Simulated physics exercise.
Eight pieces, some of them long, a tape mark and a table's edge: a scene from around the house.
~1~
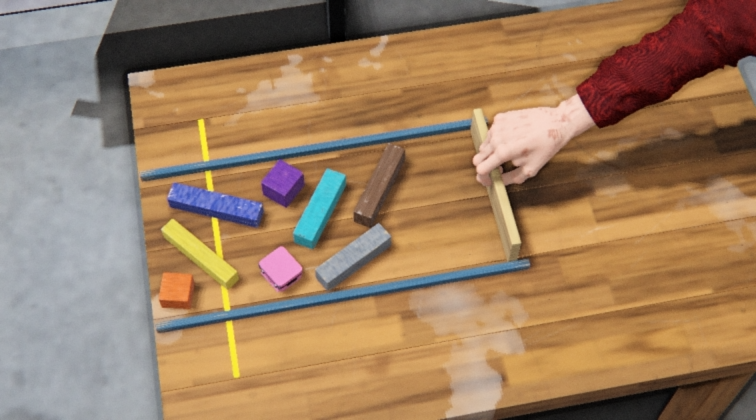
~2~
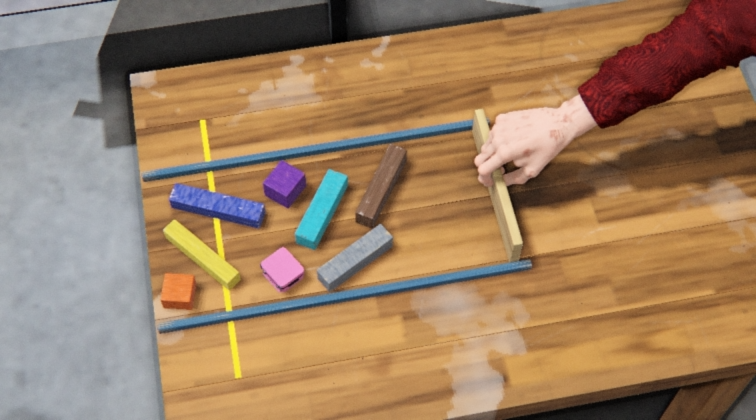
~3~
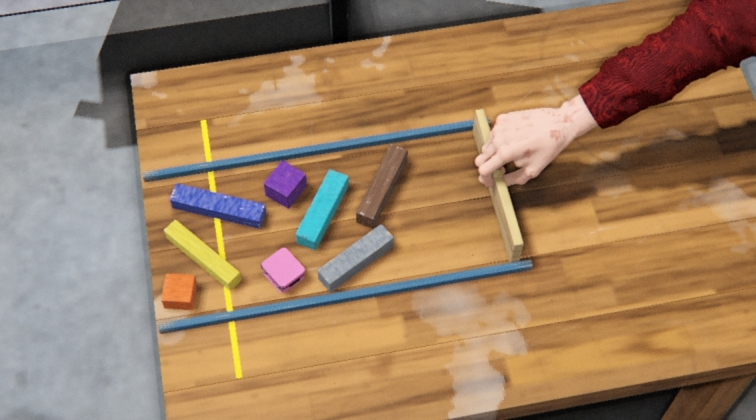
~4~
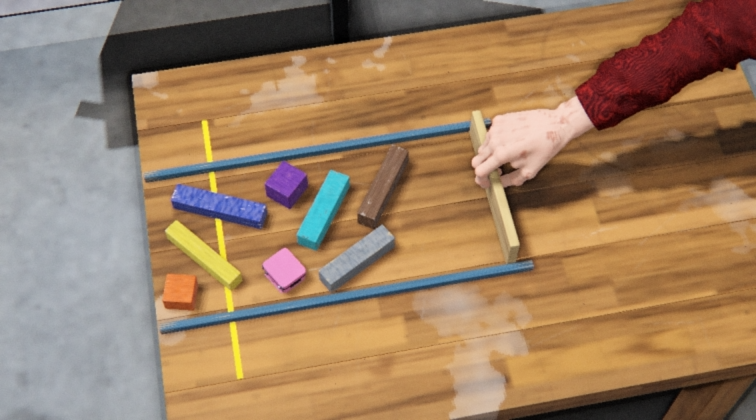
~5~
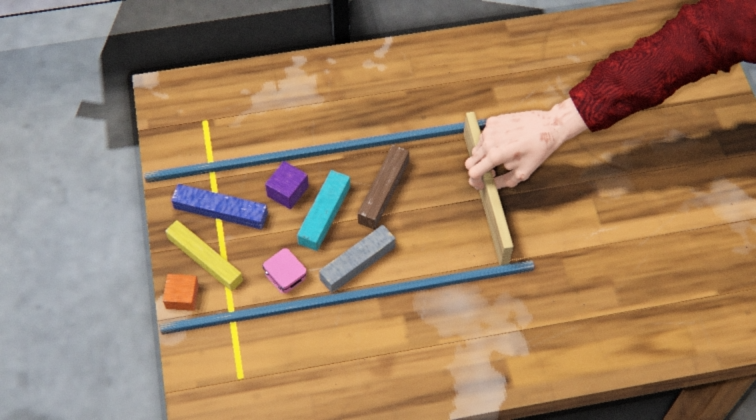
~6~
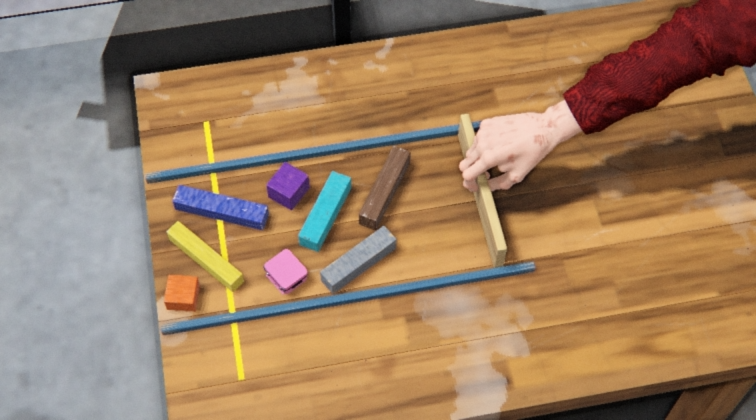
A hand holds a wooden board upright, then slides it slightly left toward the still, colourful blocks.
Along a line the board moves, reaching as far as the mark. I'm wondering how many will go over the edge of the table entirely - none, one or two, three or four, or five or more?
I'd say three or four of them.
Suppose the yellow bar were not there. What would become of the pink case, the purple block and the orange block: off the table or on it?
So the pink case keeps its place, the purple block keeps its place and the orange block goes down.
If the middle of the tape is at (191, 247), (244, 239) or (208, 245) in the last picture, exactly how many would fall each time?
Tallies in the order given: 5, 1, 3.
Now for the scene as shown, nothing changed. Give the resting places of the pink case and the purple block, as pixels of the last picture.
(168, 270), and the other (160, 193).
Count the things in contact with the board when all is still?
That makes 2.
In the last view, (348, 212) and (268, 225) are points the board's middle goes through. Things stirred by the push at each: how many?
5 and 8.
A little later, none off yet; orange block at rest near (182, 293); yellow bar at rest near (205, 256); blue bar at rest near (221, 207).
Next, none off yet; orange block shifted a little near (169, 299); yellow bar shifted a little near (177, 259); blue bar shifted a little near (173, 210).
When it is over, the number that fall off is three or four; down, blue bar, yellow bar and orange block.
